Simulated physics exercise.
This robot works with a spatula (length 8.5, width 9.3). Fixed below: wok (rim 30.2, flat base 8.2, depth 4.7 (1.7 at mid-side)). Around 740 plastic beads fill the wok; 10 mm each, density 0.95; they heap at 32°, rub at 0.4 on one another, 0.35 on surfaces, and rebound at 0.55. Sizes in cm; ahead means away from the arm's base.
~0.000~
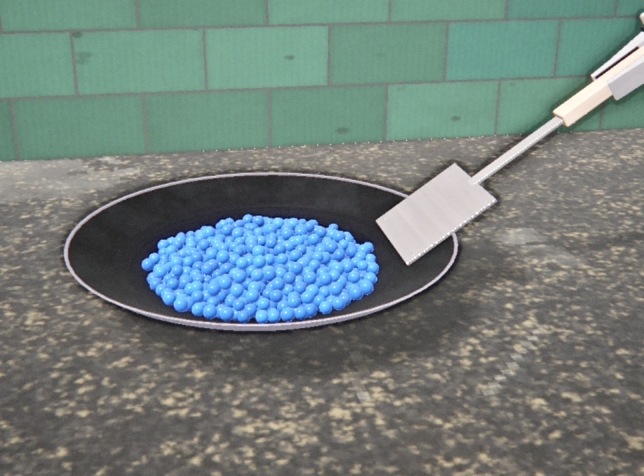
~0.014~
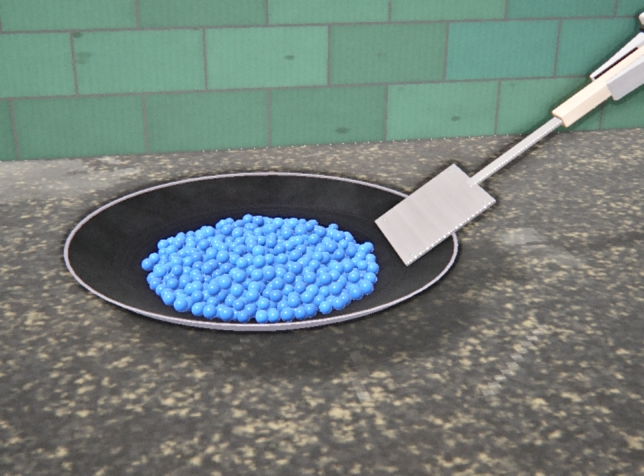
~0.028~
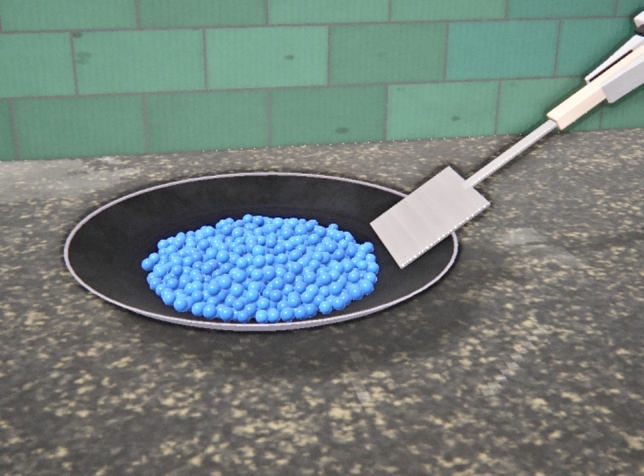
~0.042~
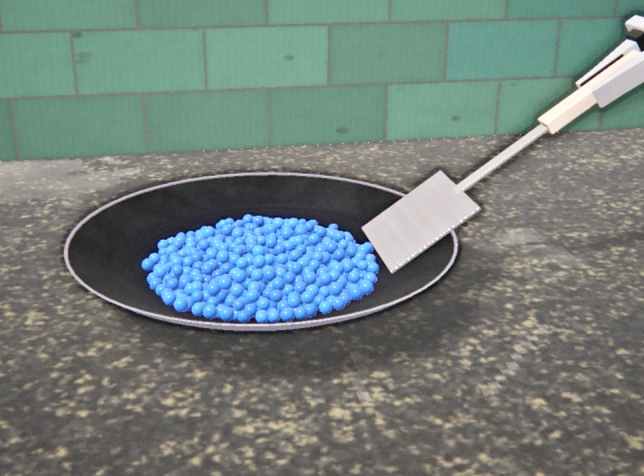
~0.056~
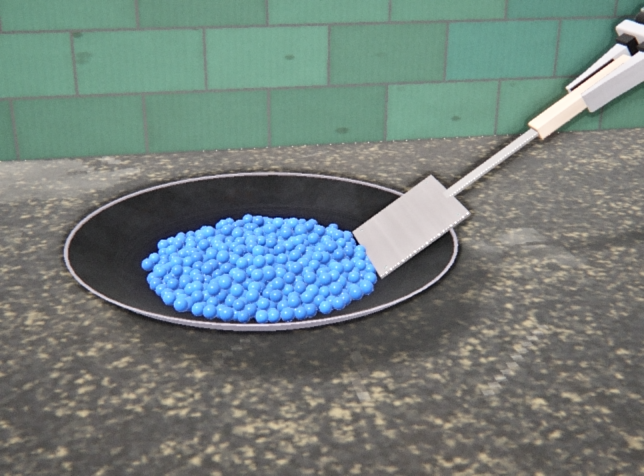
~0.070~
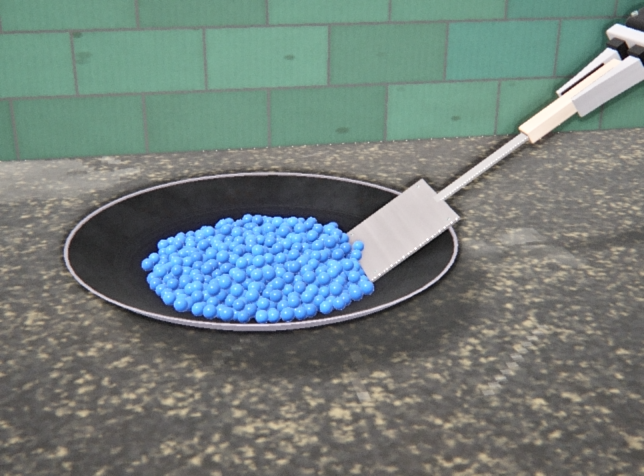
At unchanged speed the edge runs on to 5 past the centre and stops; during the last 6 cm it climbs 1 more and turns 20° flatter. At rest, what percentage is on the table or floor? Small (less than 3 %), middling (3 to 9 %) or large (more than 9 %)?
Share on the table or floor: Small (less than 3 %).
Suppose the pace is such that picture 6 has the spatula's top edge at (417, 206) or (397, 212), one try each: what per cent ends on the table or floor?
About 0 and 10 per cent.
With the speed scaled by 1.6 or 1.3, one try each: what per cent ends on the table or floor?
About 0 and 0 per cent.
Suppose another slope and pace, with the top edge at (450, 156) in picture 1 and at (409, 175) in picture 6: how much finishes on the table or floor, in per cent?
About 0 per cent.
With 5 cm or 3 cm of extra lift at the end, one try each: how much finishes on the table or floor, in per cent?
About 0 and 0 per cent.
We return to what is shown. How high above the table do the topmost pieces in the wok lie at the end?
Some 6.0 cm.
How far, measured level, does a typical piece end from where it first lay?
Roughly 6 cm.
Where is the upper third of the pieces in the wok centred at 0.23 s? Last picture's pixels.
Around (188, 252).
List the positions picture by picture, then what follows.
Spatula top edge at (475, 181), sloping 35°; upper third of the load around (265, 255), from x 150 to 375, top at y 220; 735 in the wok, in the first picture.
Spatula top edge at (474, 182), sloping 35°; upper third of the load around (265, 255), from x 150 to 375, top at y 220, in the second picture.
Spatula top edge at (469, 184), sloping 35°; upper third of the load around (265, 255), from x 150 to 375, top at y 220, in the third picture.
Spatula top edge at (460, 189), sloping 35°; upper third of the load around (265, 255), from x 150 to 375, top at y 220, in the fourth picture.
Spatula top edge at (450, 193), sloping 35°; upper third of the load around (269, 255), from x 150 to 370, top at y 220, in the fifth picture.
Spatula top edge at (440, 198), sloping 35°; upper third of the load around (269, 254), from x 150 to 365, top at y 220; 735 in the wok, in the sixth picture.
After 0.15 s, sloping 35°, highest piece 5 above the table; 735 in the wok.
After 0.23 s, sloping 27°, highest piece 5 above the table; 735 in the wok.
After 0.47 s, sloping 15°, highest piece 6 above the table; 735 in the wok.
After 1.52 s, sloping 15°, highest piece 6 above the table; 735 in the wok.
At rest, 735 in the wok. That is 0 % on the table or floor.
